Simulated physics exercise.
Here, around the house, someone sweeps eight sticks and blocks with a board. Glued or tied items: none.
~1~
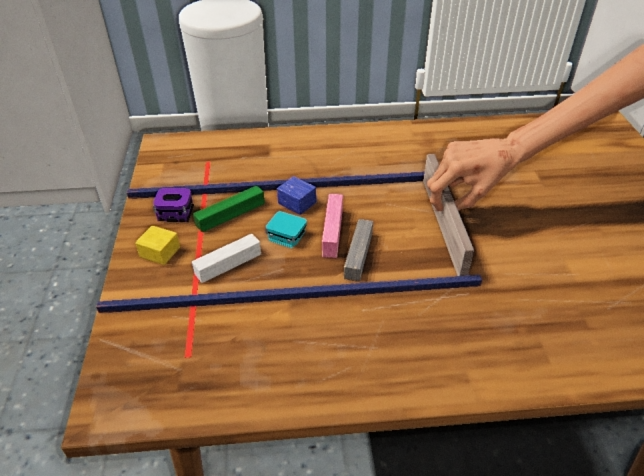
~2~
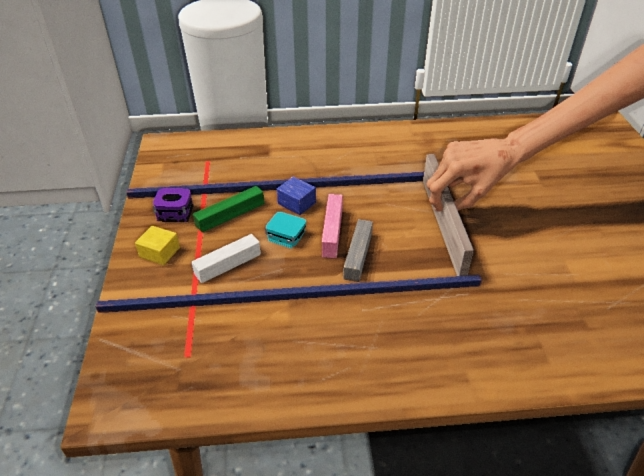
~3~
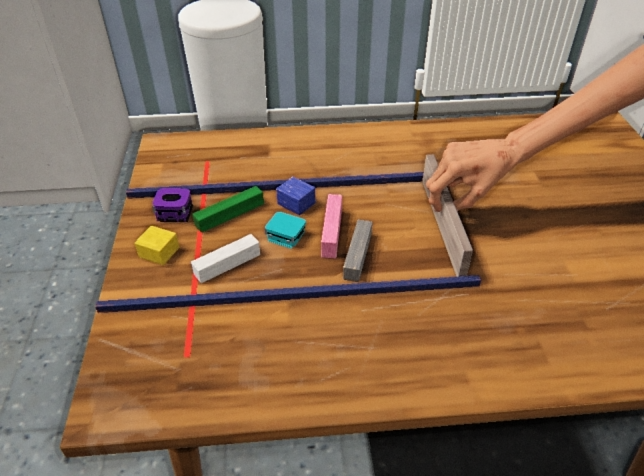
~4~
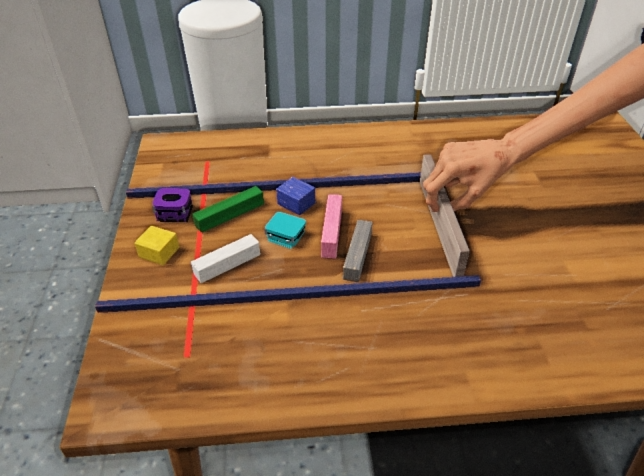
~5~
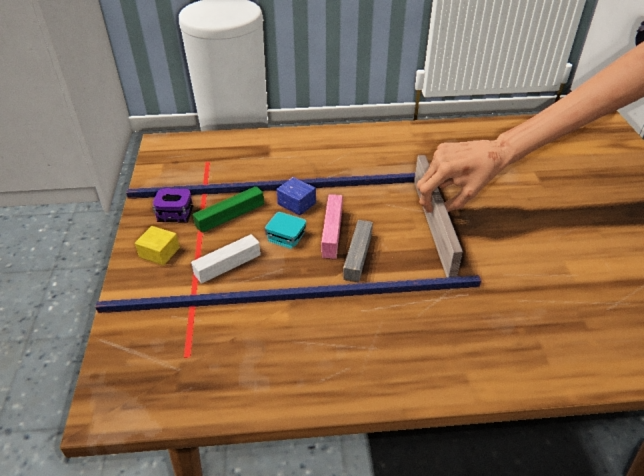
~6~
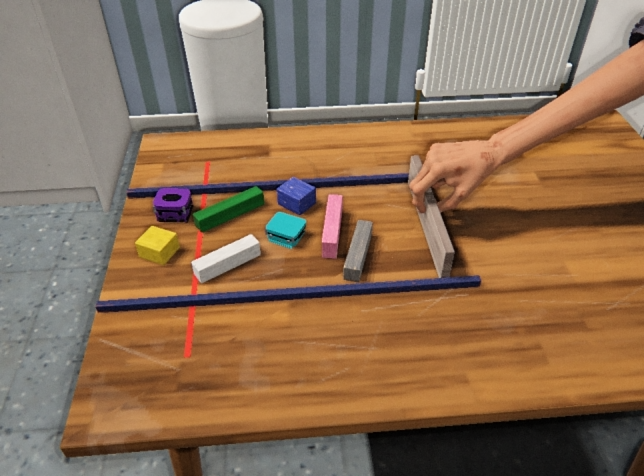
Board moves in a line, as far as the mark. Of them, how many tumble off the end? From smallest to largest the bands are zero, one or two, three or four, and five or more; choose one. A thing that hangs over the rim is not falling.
The right band is zero.
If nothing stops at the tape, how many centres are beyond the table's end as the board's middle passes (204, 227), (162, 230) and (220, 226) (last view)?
In order, that gives 0, then 3, then 0.
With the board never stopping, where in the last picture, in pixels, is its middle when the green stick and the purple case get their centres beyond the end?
The middle is at (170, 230) when it's the green stick, and at (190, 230) when it's the purple case.
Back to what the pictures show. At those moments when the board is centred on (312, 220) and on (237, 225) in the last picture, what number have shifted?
It comes to 4 for the first spot, 7 for the other.
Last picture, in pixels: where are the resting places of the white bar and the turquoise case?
Going in order, first (147, 260) and next (160, 228).
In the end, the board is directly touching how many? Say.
Tally at the end: 3.
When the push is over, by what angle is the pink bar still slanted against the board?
It works out to near 20°.
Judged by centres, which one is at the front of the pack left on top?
Foremost: The purple case.
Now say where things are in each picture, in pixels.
Yellow block (158, 245); purple case (174, 205); white bar (228, 258); board (446, 212); tape (200, 242), in the first frame.
Purple case (174, 205); pink bar (333, 225), in the second frame.
White bar (227, 258); turquoise case (286, 230), in the third frame.
Yellow block (157, 245); board (442, 213), in the fourth frame.
Purple case (174, 206); grey bar (359, 250), in the fifth frame.
Yellow block (158, 245); purple case (174, 205); white bar (227, 258); board (429, 213); tape (199, 242), in the sixth frame.
Soon after, none off yet; yellow block at rest near (158, 245); purple case at rest near (174, 205); white bar at rest near (227, 258).
Then, none off yet; yellow block at rest near (158, 245); purple case moved a little near (161, 202); white bar moved about its own width near (182, 258).
At rest, the number that fall off is zero.
